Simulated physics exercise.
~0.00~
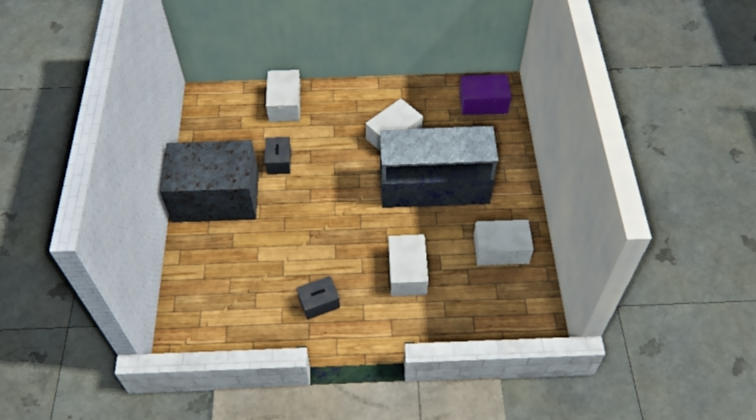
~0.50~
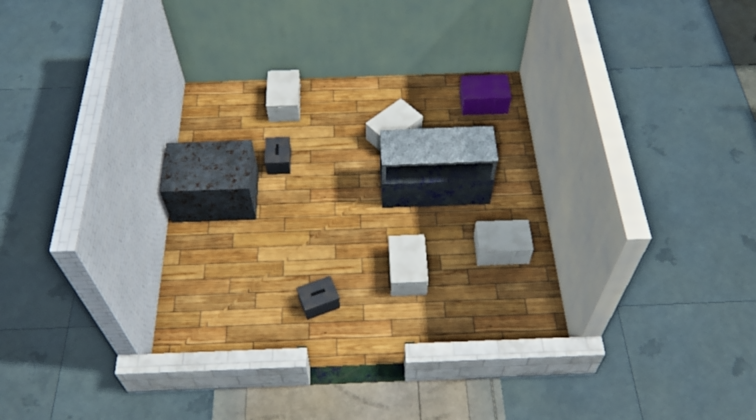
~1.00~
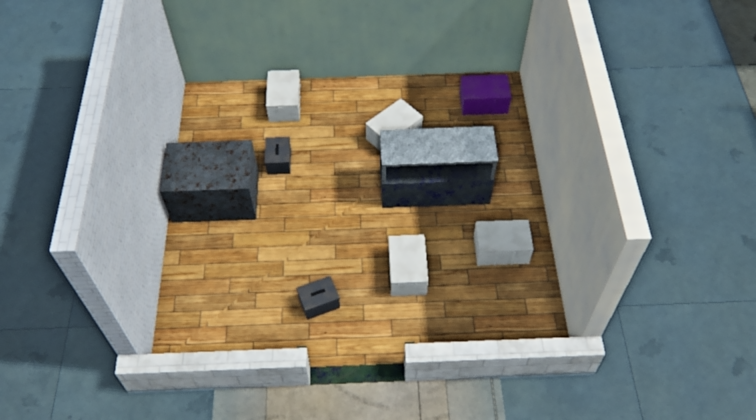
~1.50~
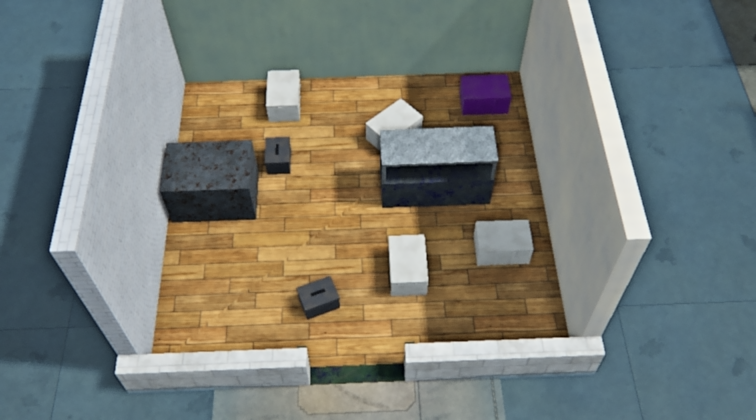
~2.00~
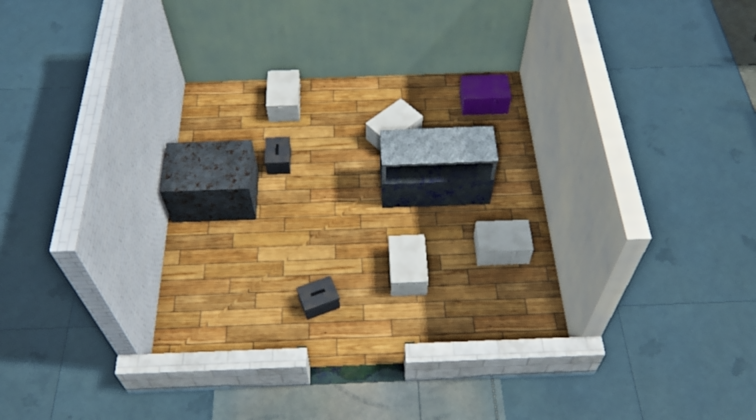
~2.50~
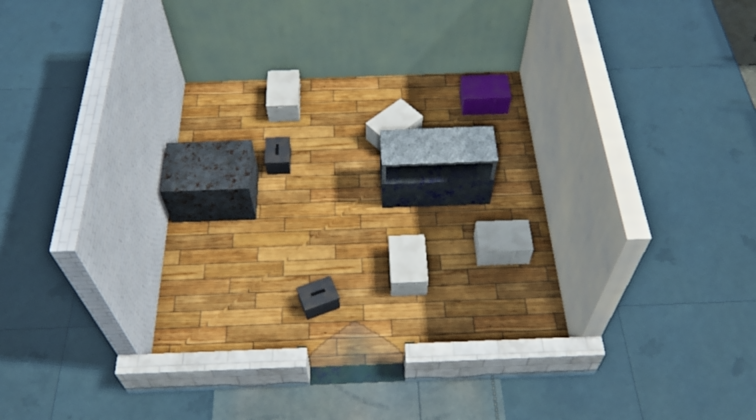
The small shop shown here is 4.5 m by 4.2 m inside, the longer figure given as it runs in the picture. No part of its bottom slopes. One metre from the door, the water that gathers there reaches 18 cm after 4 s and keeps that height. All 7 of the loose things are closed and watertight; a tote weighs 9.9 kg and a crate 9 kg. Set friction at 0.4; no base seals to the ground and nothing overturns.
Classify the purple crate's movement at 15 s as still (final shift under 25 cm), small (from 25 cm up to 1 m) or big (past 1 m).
Small.
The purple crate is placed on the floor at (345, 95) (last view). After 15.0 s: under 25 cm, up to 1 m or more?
Answer: It covers a big distance.
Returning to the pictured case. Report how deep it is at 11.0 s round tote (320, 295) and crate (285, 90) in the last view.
Around 6 cm and 6 cm.
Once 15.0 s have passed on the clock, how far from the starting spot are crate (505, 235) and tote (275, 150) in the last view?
30 cm and 80 cm respectively.
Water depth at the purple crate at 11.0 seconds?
Near 7 cm deep.
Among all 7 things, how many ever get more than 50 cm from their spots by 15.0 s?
By my count, 7.
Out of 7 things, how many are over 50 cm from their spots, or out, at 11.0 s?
My count gives 4.
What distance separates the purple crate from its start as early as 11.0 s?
I'd guess some 20 cm by then.
After 3.5 s the purple crate is near (486, 87), 0.0 m from its start, aground; 0 afloat.
After 6.8 s the purple crate is near (486, 87), 0.0 m from its start, aground; 2 afloat.
After 11.0 s the purple crate is near (480, 72), 0.2 m from its start, afloat; 4 afloat.
After 15.0 s the purple crate is near (490, 115), 0.5 m from its start, afloat; 6 afloat.
